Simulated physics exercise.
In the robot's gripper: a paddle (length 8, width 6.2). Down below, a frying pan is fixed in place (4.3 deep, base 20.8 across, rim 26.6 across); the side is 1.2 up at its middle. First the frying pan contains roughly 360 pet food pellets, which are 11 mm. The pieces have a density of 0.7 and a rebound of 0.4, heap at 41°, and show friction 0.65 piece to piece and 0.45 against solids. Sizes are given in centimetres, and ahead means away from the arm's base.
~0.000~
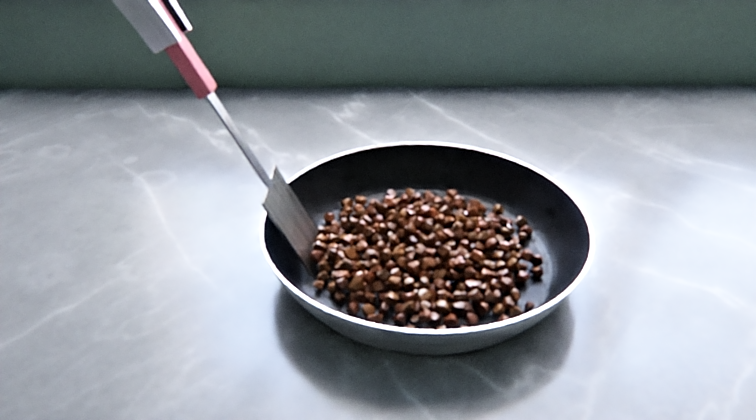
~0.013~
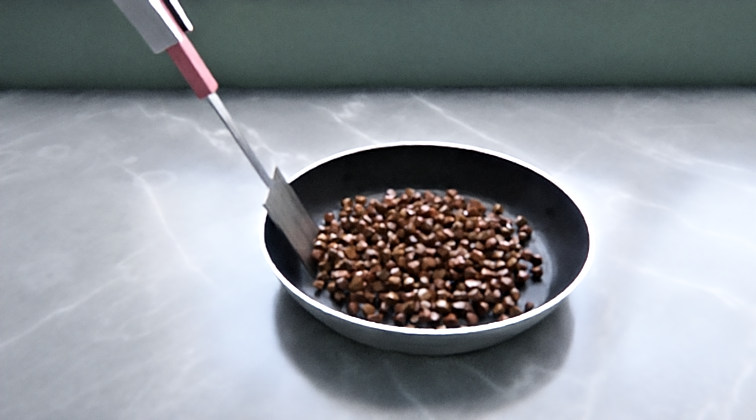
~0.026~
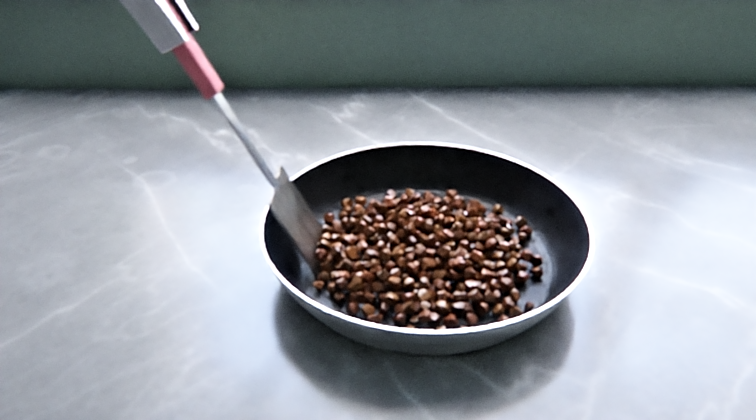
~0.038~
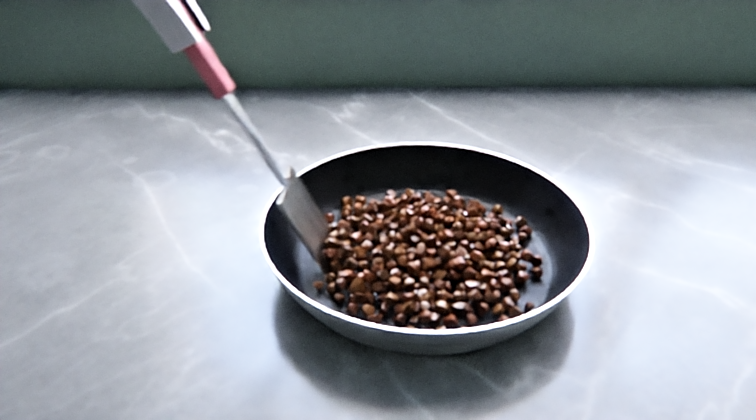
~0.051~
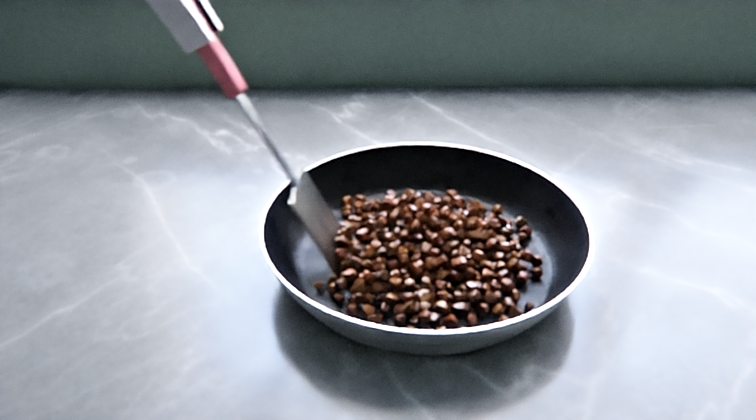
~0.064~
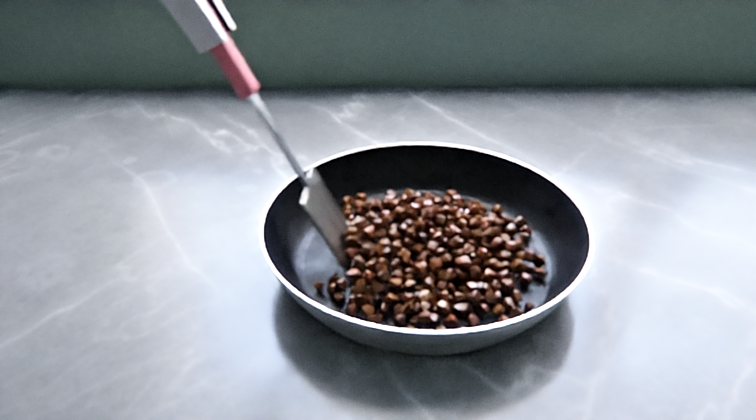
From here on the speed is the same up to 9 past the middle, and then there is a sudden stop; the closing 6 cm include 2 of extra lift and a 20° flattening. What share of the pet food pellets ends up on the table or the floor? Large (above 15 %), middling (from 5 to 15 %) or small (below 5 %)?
Small; below 5 %.
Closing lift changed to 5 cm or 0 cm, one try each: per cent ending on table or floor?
It works out to some 5 per cent for the first setting and some 0 per cent for the second.
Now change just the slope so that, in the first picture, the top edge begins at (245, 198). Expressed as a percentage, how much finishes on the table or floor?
0 percent or thereabouts.
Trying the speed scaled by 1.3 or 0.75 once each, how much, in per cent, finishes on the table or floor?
5 and 0 %.
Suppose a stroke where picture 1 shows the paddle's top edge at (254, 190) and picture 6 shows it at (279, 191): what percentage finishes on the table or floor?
It works out to about 0 %, more or less.
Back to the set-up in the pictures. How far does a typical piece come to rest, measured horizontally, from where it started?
Distance: Around 4 cm.
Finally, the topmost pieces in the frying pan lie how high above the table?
It reaches roughly 5.5 cm.
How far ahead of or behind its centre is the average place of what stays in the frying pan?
I'd put it at roughly 5.0 cm toward the front.
After 0.14 s, sloping 65°, highest piece 4 above the table; 363 in the frying pan.
After 0.22 s, sloping 59°, highest piece 5 above the table; 363 in the frying pan.
After 0.45 s, sloping 45°, highest piece 5 above the table; 355 in the frying pan, 6 on the table or floor, 2 on the blade or in flight.
After 1.50 s, sloping 45°, highest piece 5 above the table; 355 in the frying pan, 8 on the table or floor.
In the end, 355 in the frying pan, 8 on the table or floor. That is 2 % on the table or floor.
